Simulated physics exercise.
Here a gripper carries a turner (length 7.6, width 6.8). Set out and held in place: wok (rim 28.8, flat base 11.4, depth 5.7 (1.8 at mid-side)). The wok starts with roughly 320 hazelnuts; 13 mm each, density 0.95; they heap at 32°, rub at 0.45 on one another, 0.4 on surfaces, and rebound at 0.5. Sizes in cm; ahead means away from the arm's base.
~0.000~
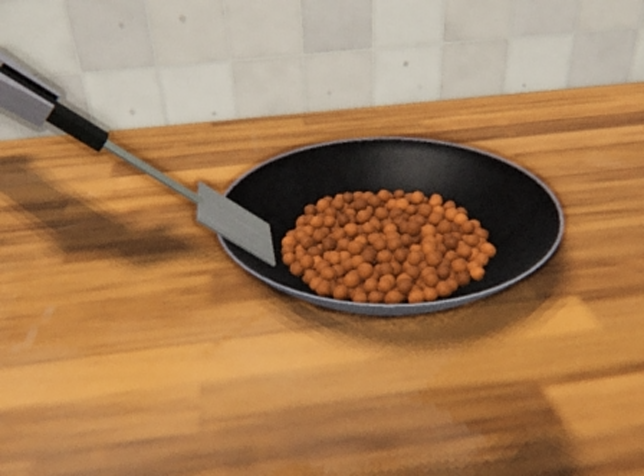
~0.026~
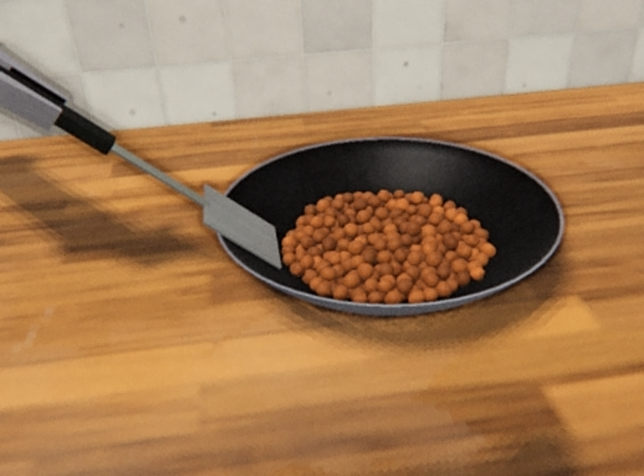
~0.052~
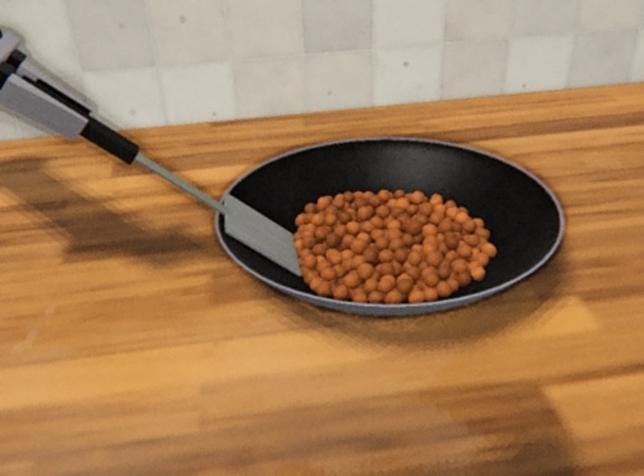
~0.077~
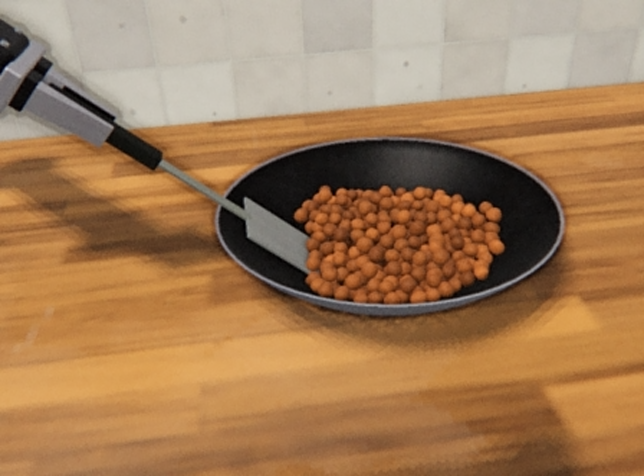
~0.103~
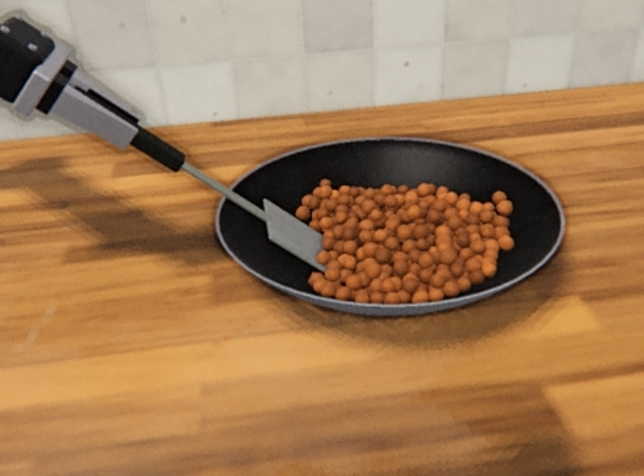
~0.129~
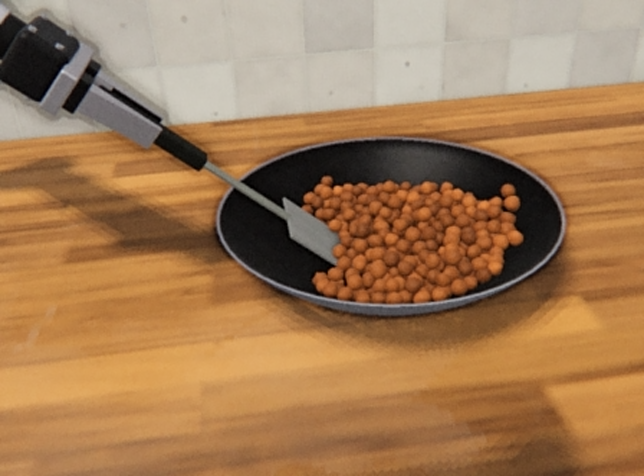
A robotic arm slides a turner rightward, pushing the brown nuts across the black wok.
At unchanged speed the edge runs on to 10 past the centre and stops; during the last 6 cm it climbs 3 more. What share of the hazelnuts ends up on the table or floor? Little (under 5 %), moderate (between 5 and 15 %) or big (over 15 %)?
A big share, over 15 %, ends on the table or floor.
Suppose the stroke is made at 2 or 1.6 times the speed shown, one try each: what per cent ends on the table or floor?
Some 35 and 30 per cent.
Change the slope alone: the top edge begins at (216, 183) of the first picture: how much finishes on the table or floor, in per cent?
Some 20 per cent.
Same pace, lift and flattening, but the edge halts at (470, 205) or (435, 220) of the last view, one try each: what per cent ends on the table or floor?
About 5 and 0 per cent.
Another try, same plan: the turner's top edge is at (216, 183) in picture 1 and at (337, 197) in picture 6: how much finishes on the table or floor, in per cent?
About 30 per cent.
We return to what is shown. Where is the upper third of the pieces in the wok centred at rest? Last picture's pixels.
Around (466, 232).
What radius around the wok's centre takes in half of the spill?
Roughly 30 cm.
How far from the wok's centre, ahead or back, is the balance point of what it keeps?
About 3.0 cm ahead.
After 0.20 s, sloping 42°, highest piece 5 above the table; 319 in the wok.
After 0.27 s, sloping 42°, highest piece 7 above the table; 319 in the wok.
After 0.51 s, sloping 42°, highest piece 8 above the table; 252 in the wok, 47 on the table or floor, 20 on the blade or in flight.
After 1.56 s, sloping 42°, highest piece 5 above the table; 252 in the wok, 67 on the table or floor.
In the end, 252 in the wok, 67 on the table or floor. That is 21 % on the table or floor.
